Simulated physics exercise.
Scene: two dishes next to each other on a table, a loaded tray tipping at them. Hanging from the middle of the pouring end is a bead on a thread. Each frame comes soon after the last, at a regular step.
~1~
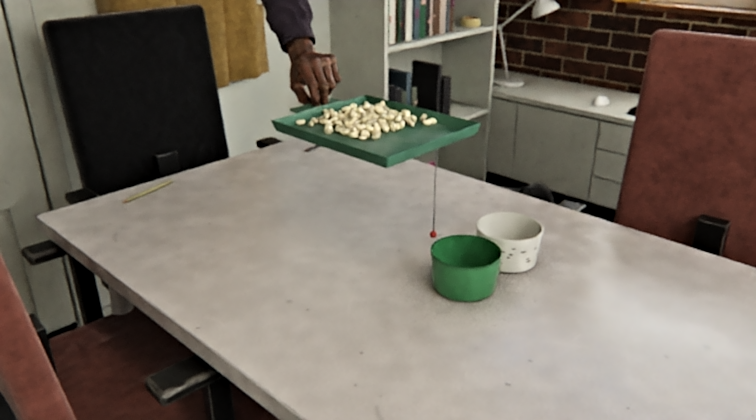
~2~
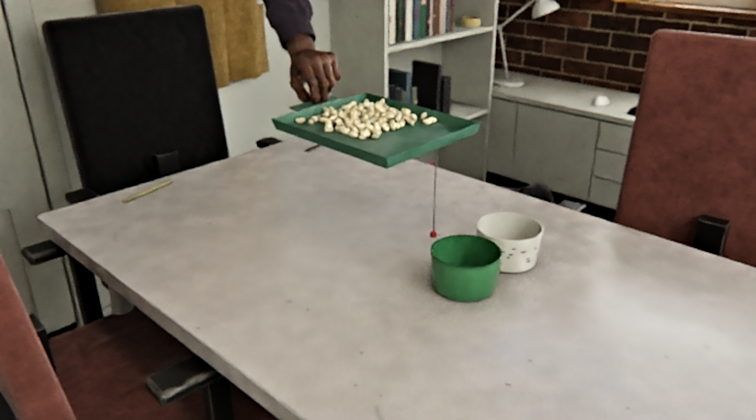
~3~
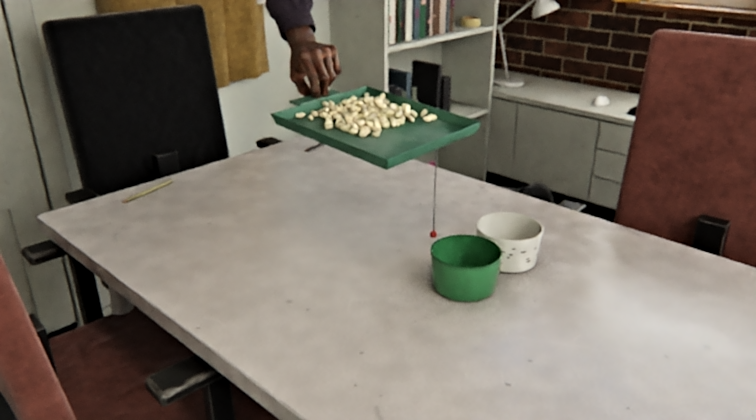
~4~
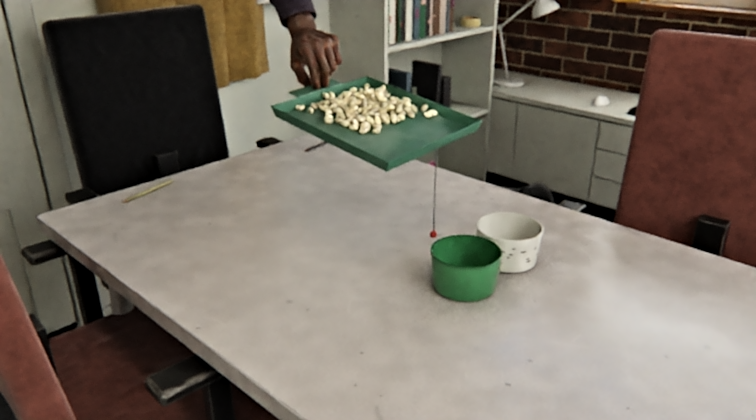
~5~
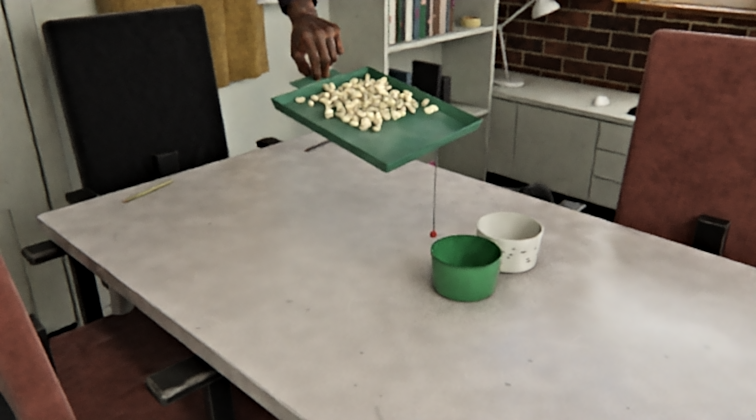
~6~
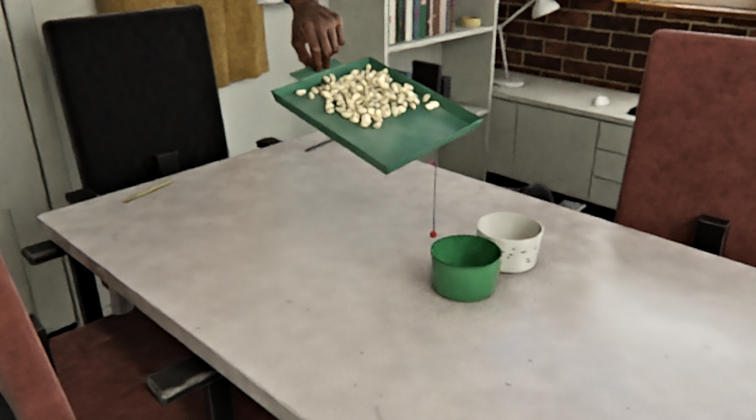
A green tray of white beans, held by a hand at its back, started out level above a table with two dishes, then slowly tilted forward, its back rising and its left front corner lowest.
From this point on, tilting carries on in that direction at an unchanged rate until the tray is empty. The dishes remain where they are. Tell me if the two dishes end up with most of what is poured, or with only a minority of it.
Only a minority.
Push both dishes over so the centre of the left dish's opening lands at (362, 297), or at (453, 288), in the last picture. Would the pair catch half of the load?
The pair would catch the greater share the first time and the lesser share the second time.
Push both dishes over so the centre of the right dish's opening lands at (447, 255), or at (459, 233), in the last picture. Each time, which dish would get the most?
In the first try it's the leftmost dish, and in the second it's the leftmost dish.
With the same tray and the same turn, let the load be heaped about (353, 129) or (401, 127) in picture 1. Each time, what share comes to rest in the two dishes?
First 10 %, then 10 %.
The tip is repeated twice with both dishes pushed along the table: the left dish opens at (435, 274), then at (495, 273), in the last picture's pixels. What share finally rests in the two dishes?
First placement: Some 50 %; second placement: Some 0 %.
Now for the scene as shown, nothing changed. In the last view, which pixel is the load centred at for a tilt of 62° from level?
The load is centred near (409, 153).
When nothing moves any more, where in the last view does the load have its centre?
Last view, centre at rest - approx. (414, 315).
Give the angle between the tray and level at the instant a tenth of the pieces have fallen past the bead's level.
It sits at roughly 65°.
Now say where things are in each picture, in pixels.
Corners of the pouring end near (387, 156) and (476, 123), level; middle of the load near (369, 120), white beans; left dish near (494, 277); right dish near (536, 250); bead on its thread near (433, 234), in the first picture.
Corners of the pouring end near (387, 156) and (476, 123), level; middle of the load near (369, 119), in the second picture.
Corners of the pouring end near (387, 158) and (477, 122), tipped barely, lowest at the left corner; middle of the load near (364, 111), in the third picture.
Corners of the pouring end near (387, 160) and (477, 121), tipped a little, lowest at the left corner; middle of the load near (364, 105), in the fourth picture.
Corners of the pouring end near (387, 162) and (478, 119), tipped a little, lowest at the left corner; middle of the load near (365, 99), in the fifth picture.
Corners of the pouring end near (388, 164) and (479, 118), tipped clearly, lowest at the left corner; middle of the load near (366, 93); left dish near (494, 277); right dish near (536, 250), in the sixth picture.
Shortly afterwards, tray tipped steeply; the bulk on the tray; a little outside both; near a quarter in the air.
Next, tray tipped past a quarter turn; a little on the tray; a little in the left dish; near two thirds outside both; near a quarter in the air.
Some moments later, tray tipped past a quarter turn; a little in the left dish; the bulk outside both.
In the end, tray tipped past a quarter turn; a little in the left dish; none at all in the right dish; the bulk outside both.
